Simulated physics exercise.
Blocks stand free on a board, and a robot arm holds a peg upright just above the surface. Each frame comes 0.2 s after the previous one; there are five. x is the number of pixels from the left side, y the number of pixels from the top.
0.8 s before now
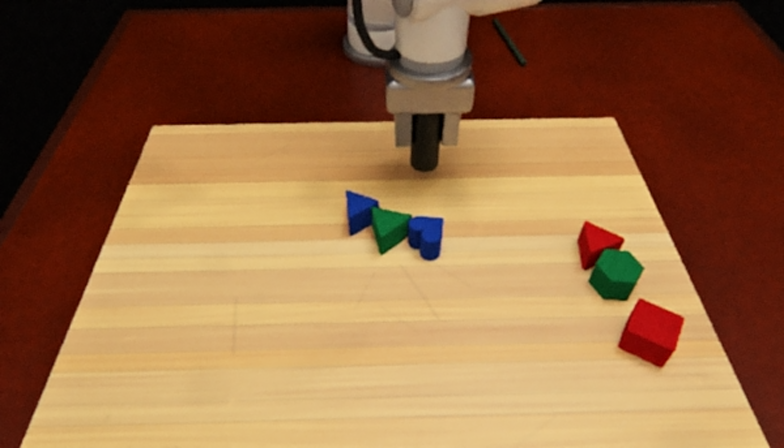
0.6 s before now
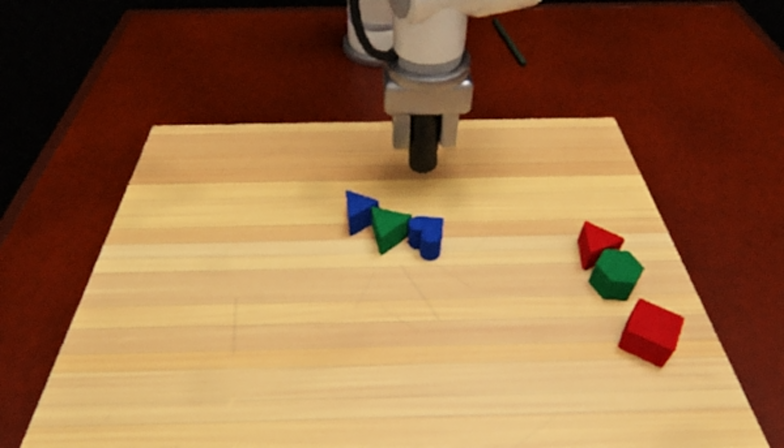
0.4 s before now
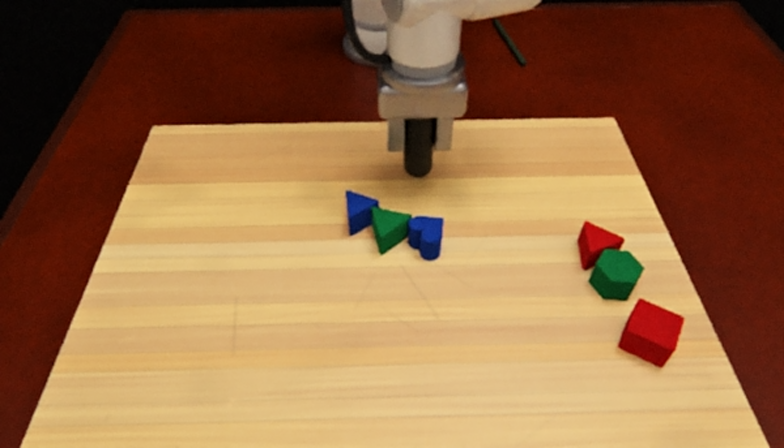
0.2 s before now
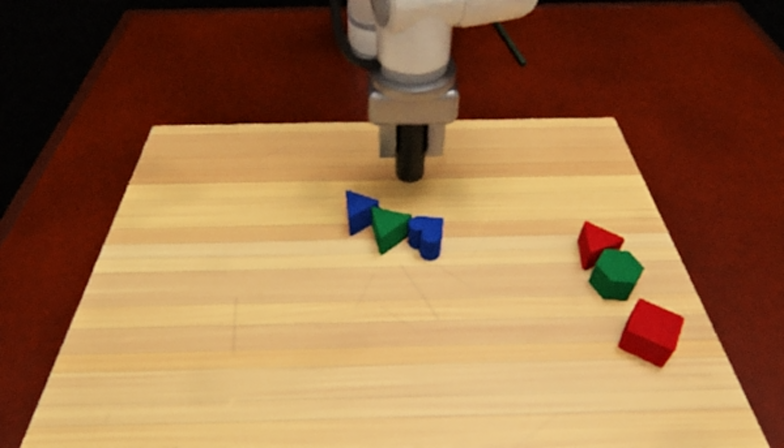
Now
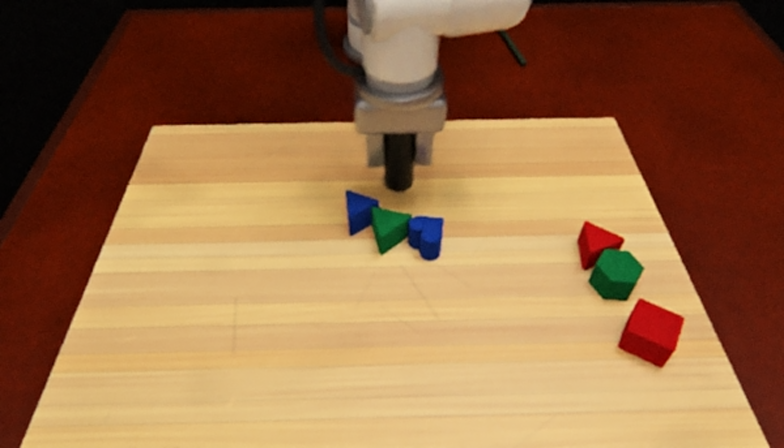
To begin with, a robot arm holds a dark peg upright near the far edge of a wooden board, beyond two blue blocks and a green one, with other blocks at right. The peg then moves a short way left and slightly nearer the blue and green blocks, while every block stays still.
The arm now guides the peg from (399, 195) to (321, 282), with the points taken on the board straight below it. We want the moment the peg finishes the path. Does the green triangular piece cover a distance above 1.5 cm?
Yes.
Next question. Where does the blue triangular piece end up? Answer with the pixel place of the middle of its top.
Around (325, 221).
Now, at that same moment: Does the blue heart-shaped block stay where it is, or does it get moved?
Once the path is done, it remains where it sat before.
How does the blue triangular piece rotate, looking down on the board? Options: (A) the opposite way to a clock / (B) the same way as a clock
It's B.
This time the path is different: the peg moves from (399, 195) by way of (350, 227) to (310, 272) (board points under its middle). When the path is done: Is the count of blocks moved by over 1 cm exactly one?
I expect so.
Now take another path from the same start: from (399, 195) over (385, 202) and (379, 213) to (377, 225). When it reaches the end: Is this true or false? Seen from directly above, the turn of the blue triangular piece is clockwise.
That claim is true.
The first path, step by step. One third of the way, peg at (375, 210); blue triangular piece at (346, 209), turned 30° clockwise; green triangular piece at (388, 223), turned 25° anticlockwise.
Two thirds of the way, peg at (348, 239); blue triangular piece at (325, 221), turned 100° clockwise; green triangular piece at (382, 234), turned 75° anticlockwise.
At the end, peg at (319, 270); blue triangular piece at (325, 221), turned 100° clockwise; green triangular piece at (382, 234), turned 75° anticlockwise; blue heart-shaped block unmoved.
